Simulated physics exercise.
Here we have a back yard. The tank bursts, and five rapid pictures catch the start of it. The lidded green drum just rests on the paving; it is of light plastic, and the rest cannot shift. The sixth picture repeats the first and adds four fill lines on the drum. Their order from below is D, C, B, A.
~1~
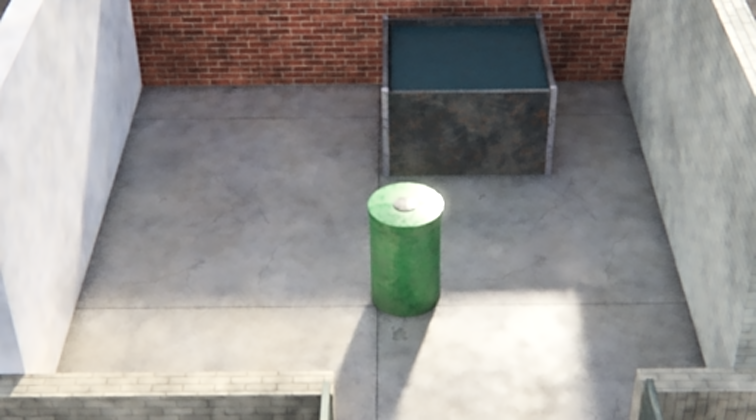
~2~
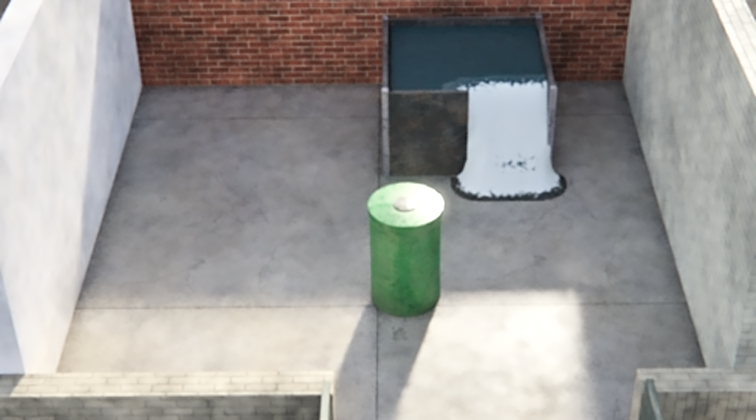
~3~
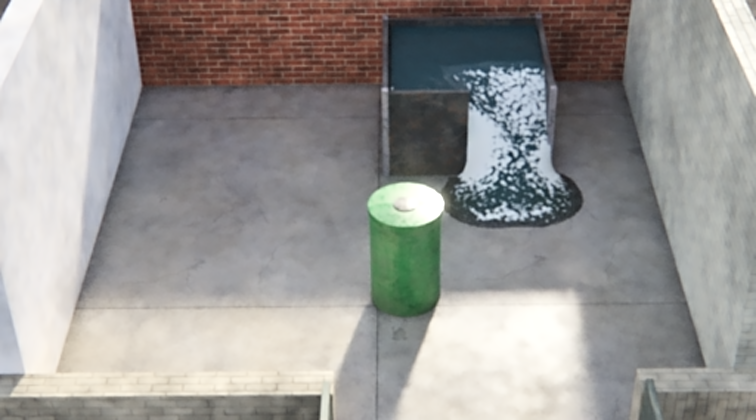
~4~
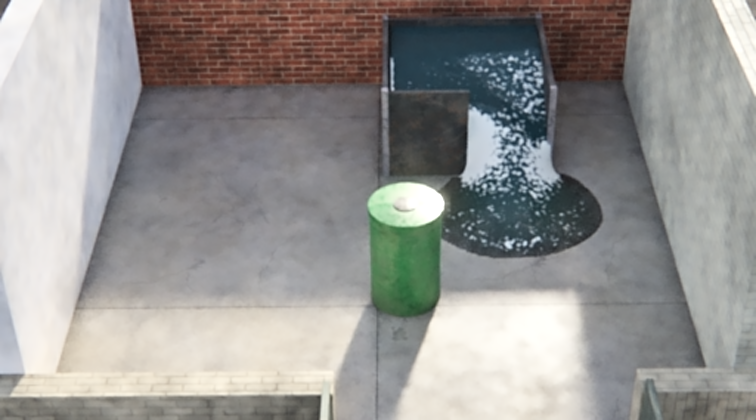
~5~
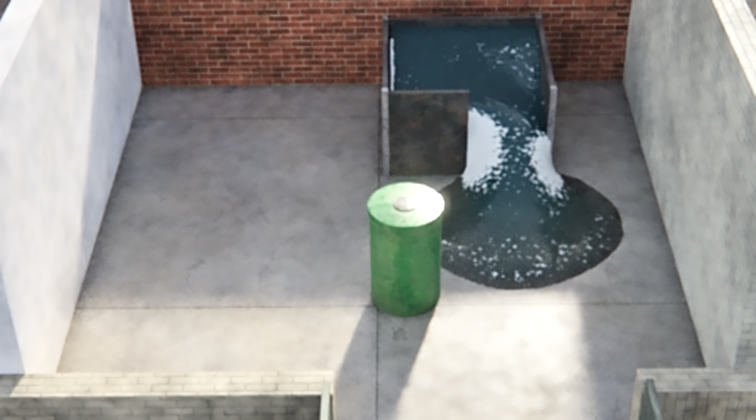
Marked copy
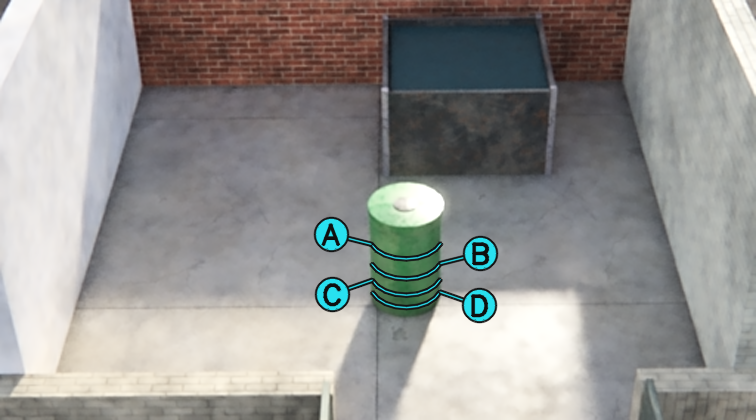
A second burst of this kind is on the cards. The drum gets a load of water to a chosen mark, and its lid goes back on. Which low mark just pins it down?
Use line C.
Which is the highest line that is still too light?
That would be D.
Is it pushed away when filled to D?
Yes, it does.
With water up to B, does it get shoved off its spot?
No.
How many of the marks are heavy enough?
Three.
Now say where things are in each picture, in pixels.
The first picture shows lid of the green drum at (405, 205); tank full, its middle at (465, 60); open gate at (485, 375).
In the second picture, 2 % of the ground wet, in view closest to the drum at (465, 188).
In the third picture, 4 % of the ground wet, in view closest to the drum at (467, 212).
In the fourth picture, 7 % of the ground wet, in view closest to the drum at (454, 235).
The fifth picture shows lid of the green drum at (405, 205); 10 % of the ground wet, in view closest to the drum at (441, 258).
On the marked copy, A at (406, 258); B at (406, 278); C at (406, 295); D at (406, 307); from the bottom up D, C, B, A.
With A, it does not move.
With B, it does not move.
With C, it does not move.
With D, it is pushed about its own width away.
